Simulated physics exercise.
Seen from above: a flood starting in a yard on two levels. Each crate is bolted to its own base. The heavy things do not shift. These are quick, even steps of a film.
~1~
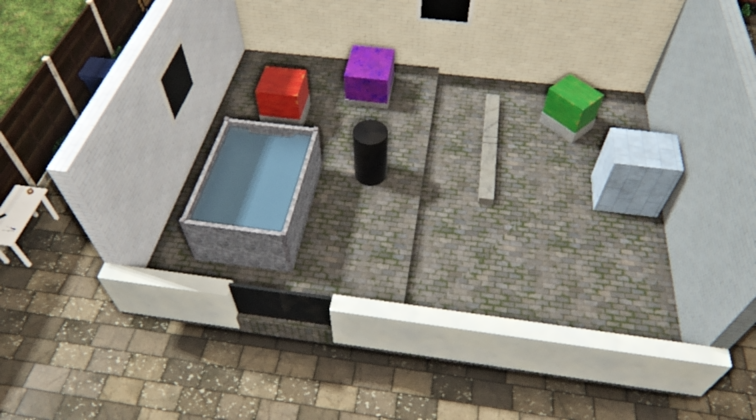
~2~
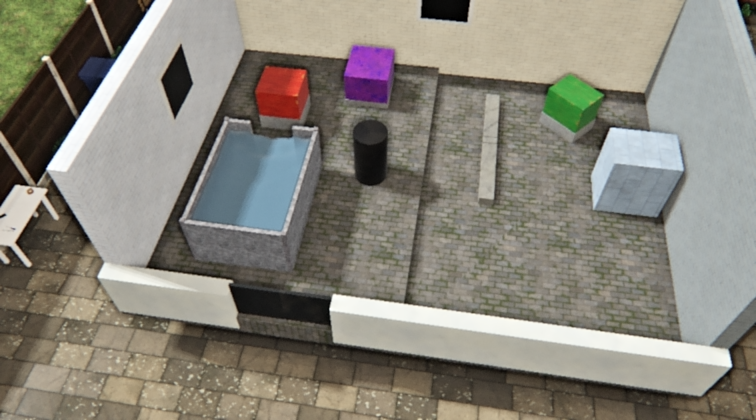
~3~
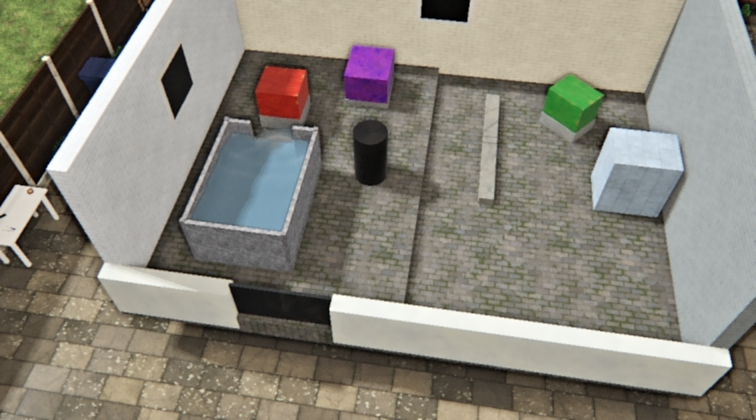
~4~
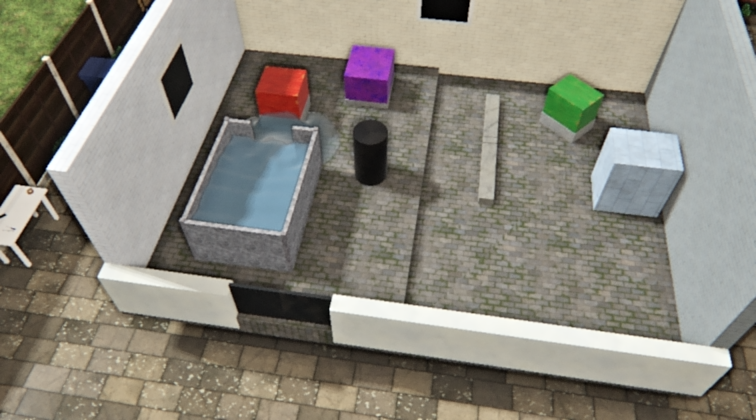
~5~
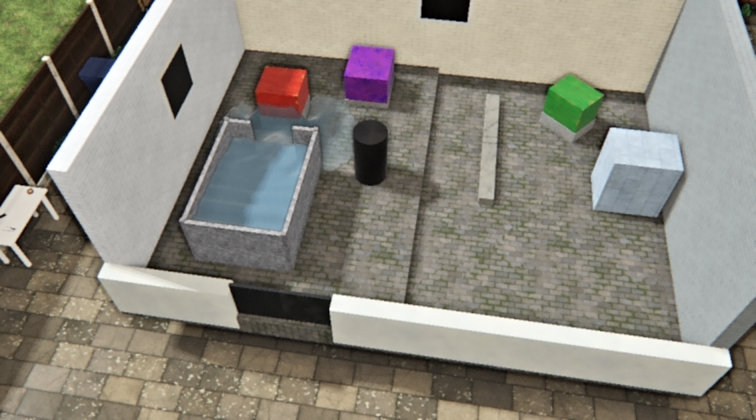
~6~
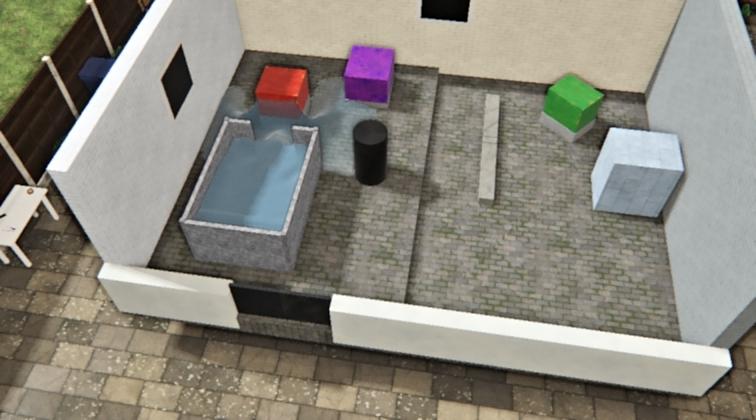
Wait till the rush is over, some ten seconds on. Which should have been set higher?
The purple crate is wetted; the red crate is wetted; the green crate escapes dry.
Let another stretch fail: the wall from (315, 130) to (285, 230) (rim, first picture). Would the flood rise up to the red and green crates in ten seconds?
In short: Red crate remains dry, green crate keeps dry.
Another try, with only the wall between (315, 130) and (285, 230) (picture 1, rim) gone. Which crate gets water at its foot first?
I say the crate marked purple.
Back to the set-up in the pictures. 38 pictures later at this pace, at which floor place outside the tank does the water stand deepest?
Roughly at (289, 135).
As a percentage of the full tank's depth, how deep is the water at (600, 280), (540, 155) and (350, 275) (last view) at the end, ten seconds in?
In that order: 4, 2 and 4 per cent.
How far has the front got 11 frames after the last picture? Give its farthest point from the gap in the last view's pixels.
Roughly at (515, 82).
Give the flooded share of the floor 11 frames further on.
Near 35 in a hundred.
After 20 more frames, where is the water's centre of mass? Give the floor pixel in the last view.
Near (309, 157).
A moment on, water covers 20 % of the floor; the purple crate water round its plinth, the red crate water round its plinth, the green crate not reached.
Next, water covers 35 % of the floor; the purple crate water round its plinth, the red crate water round its plinth, the green crate not reached.
Then, water covers 45 % of the floor; the purple crate water round its plinth, the red crate water round its plinth, the green crate water round its plinth.
Later, water covers 65 % of the floor; the purple crate water round its plinth, the red crate water round its plinth, the green crate water round its plinth.
In the end, water covers 95 % of the floor; the purple crate was topped, the red crate was topped, the green crate stayed above the water.
